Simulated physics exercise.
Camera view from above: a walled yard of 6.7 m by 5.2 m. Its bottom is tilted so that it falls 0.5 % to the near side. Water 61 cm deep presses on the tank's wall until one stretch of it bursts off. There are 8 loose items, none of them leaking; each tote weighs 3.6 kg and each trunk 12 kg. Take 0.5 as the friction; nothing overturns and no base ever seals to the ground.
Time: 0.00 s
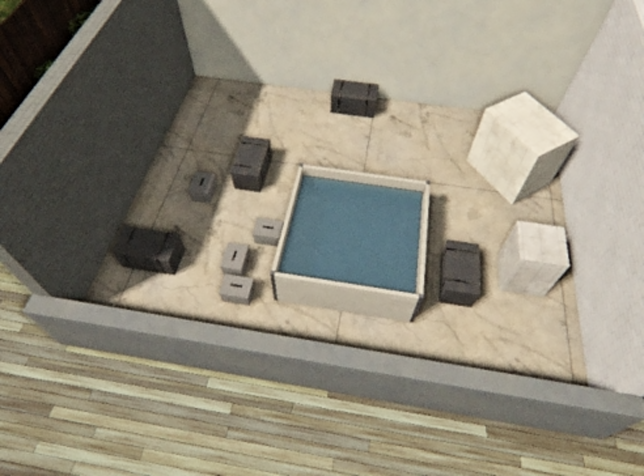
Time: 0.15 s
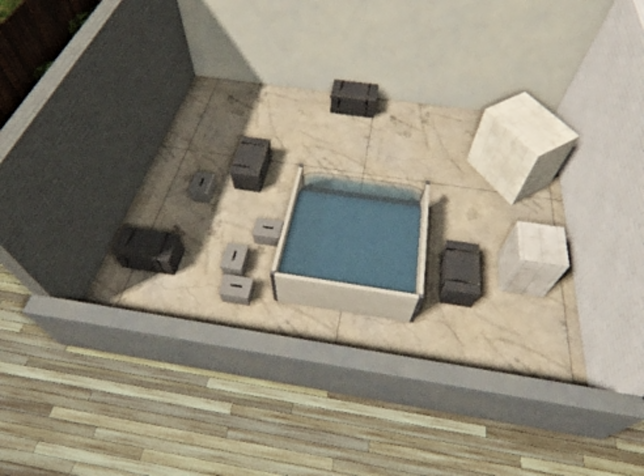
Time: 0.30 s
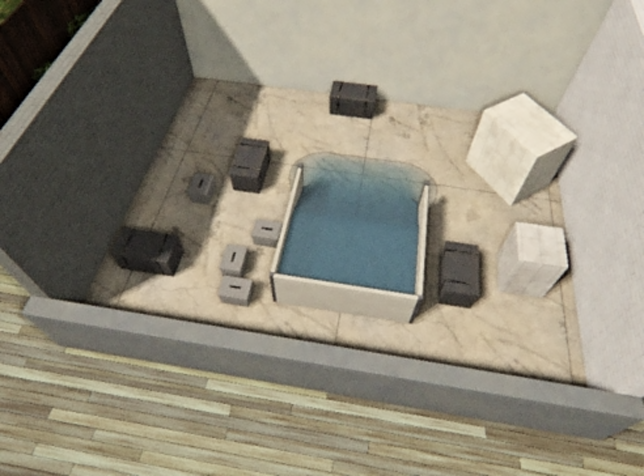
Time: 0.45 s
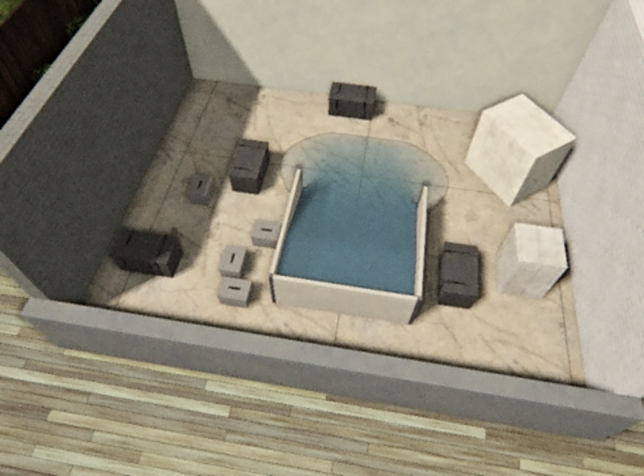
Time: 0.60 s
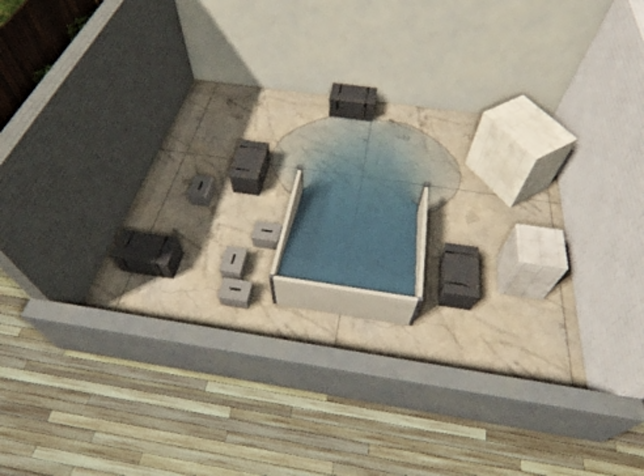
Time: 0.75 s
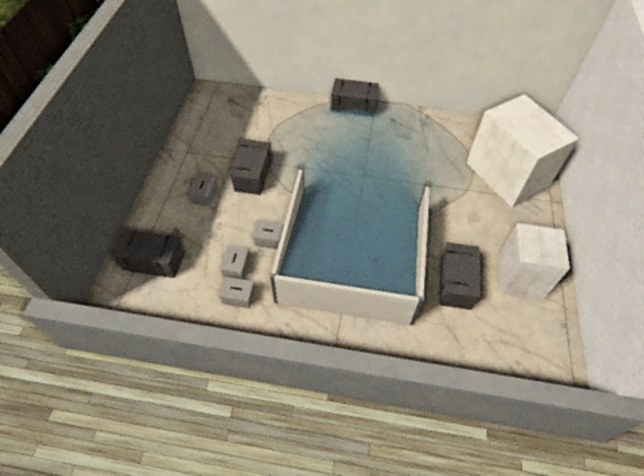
A walled yard with a raised pool losing its far side, water spreading across the pale floor around a dark box.
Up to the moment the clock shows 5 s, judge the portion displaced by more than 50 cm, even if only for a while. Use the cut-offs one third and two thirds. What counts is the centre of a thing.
One to two thirds.
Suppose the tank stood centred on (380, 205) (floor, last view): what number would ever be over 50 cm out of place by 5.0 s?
Result: 3 of them.
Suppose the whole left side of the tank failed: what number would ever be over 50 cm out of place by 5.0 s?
Then it comes to 6.
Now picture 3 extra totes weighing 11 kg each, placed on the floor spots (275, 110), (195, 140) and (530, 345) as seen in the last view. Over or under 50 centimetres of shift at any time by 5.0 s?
One after another they come out above it, above it, inside the limit.
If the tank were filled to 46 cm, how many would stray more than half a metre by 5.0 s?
The answer would then be 1.
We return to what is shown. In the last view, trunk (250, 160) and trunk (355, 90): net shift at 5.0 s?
0 cm and 250 cm.
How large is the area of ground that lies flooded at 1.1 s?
Roughly 12 m2.
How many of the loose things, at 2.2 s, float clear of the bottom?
Then: 1.
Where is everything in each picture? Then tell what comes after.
A trunk at (355, 90) rests on the ground; a tote at (234, 256) rests on the ground; water covers 3.2 m2; 0 of 8 have shifted, in the first picture.
A trunk at (355, 90), on the bottom; a tote at (234, 256) rests on the ground; 4.2 m2 under water; 0 of 8 have shifted, in the second picture.
A trunk at (354, 91) rests on the ground; a tote at (233, 257) rests on the ground; water covers 5.3 m2; 0 of 8 have shifted, in the third picture.
A trunk at (353, 92), on the bottom; a tote at (233, 258) rests on the ground; water covers 6.7 m2; 0 of 8 have shifted, in the fourth picture.
A trunk at (353, 93) rests on the ground; a tote at (233, 259), on the bottom; 8.3 m2 under water; 0 of 8 have shifted, in the fifth picture.
A trunk at (355, 88) rests on the ground, 11 cm from its start; a tote at (234, 259), on the bottom; water covers 9.9 m2; 1 of 8 have shifted, in the sixth picture.
After 1.1 s 0 of 8 are over 50 cm from their spots; 1 afloat.
After 2.2 s 0 of 8 are over 50 cm from their spots; 1 afloat.
After 3.5 s 1 of 8 are over 50 cm from their spots; 1 afloat.
After 5.0 s 3 of 8 are over 50 cm from their spots, and 3 have been at some point; 2 afloat.
